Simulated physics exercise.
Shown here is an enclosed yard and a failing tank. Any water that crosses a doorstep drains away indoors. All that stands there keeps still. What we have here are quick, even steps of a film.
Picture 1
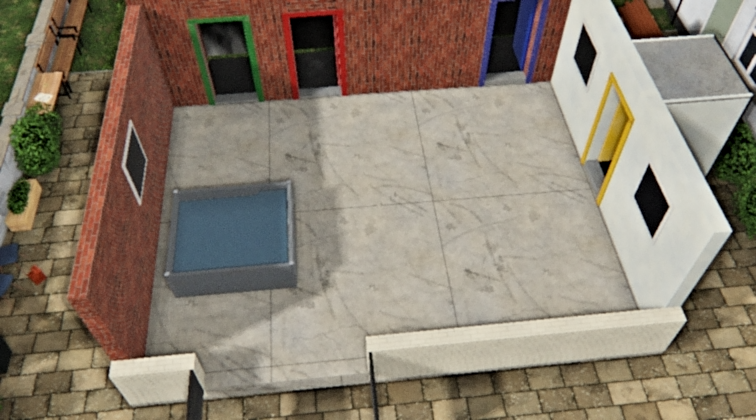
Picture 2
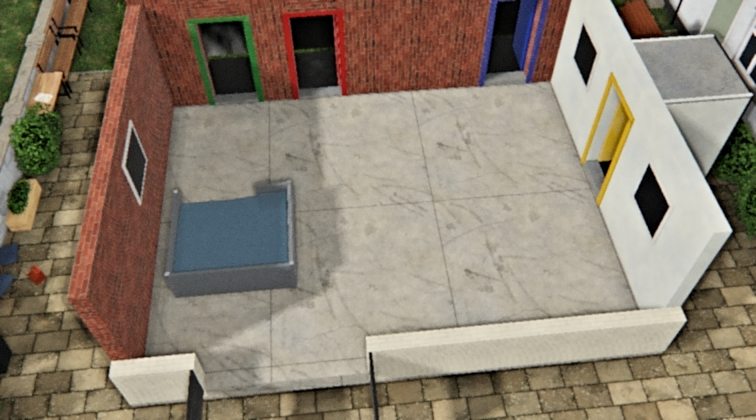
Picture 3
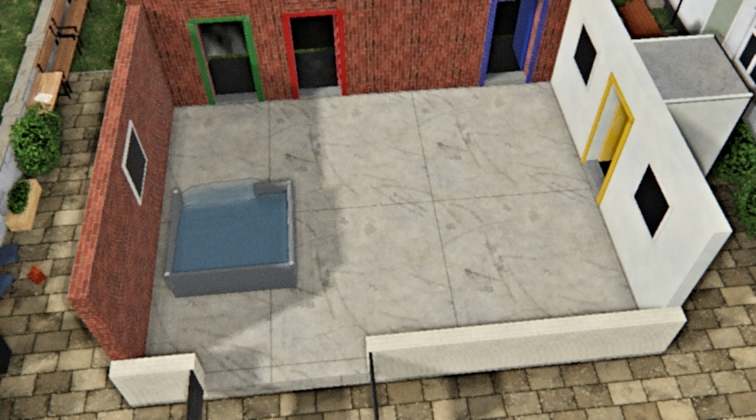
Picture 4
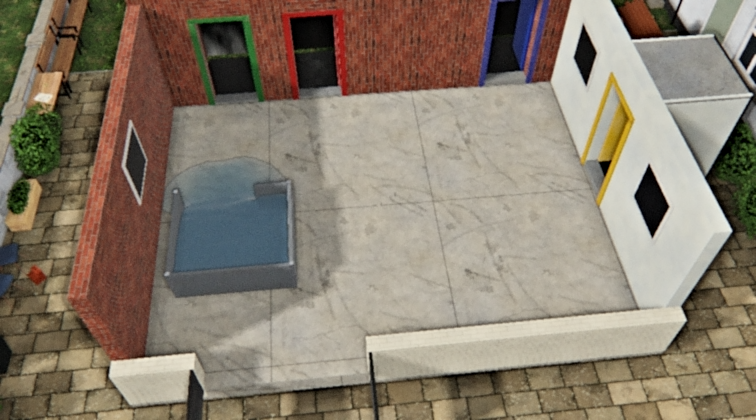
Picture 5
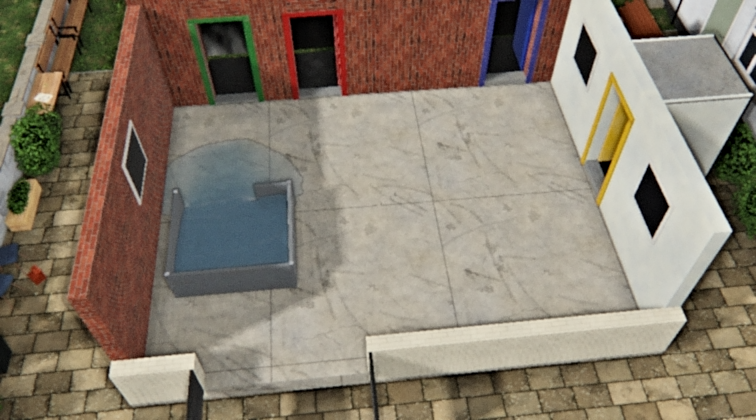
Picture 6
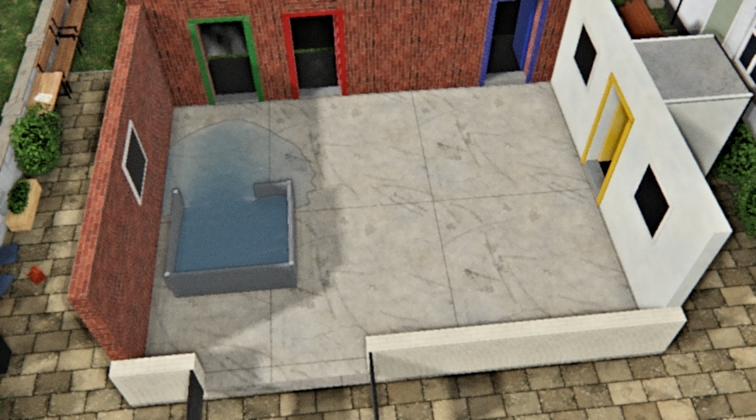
Water pouring through a gap in the far side of a grey tank and spreading across a walled yard's pale floor.
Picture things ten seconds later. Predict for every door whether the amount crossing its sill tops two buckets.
The yellow door does not top it. The red door tops it. The blue door does not top it. The green door tops it.
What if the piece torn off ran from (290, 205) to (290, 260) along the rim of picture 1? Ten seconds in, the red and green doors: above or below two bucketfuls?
Briefly, the red one remains below the line and the green one remains below the line.
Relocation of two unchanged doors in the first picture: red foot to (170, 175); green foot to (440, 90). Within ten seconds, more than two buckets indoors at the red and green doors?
Note - the red door ends up above it; the green door ends up short of it.
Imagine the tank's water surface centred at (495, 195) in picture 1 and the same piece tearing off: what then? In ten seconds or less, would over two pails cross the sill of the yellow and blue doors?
Result: The yellow door misses it and the blue door tops the limit.
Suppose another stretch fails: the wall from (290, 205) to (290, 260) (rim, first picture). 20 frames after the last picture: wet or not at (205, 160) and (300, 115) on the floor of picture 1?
In turn: Clear, dry.
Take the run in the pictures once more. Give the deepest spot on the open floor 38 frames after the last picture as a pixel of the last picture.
Near (554, 96).
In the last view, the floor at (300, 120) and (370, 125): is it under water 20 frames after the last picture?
Going in order, I'd call them drenched and drenched.
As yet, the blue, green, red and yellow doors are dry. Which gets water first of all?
That would be the door marked green.
A moment on, water covers 20 % of the floor; the yellow door not reached, the red door not reached, the blue door not reached, the green door over two buckets in.
Next, water covers 20 % of the floor; the yellow door not reached, the red door under two buckets in, the blue door not reached, the green door far over two buckets in.
Then, water covers 25 % of the floor; the yellow door not reached, the red door over two buckets in, the blue door not reached, the green door far over two buckets in.
Later, water covers 50 % of the floor; the yellow door wet at the sill, nothing in, the red door over two buckets in, the blue door wet at the sill, nothing in, the green door far over two buckets in.
In the end, water covers 65 % of the floor; the yellow door wet at the sill, nothing in, the red door over two buckets in, the blue door wet at the sill, nothing in, the green door far over two buckets in.
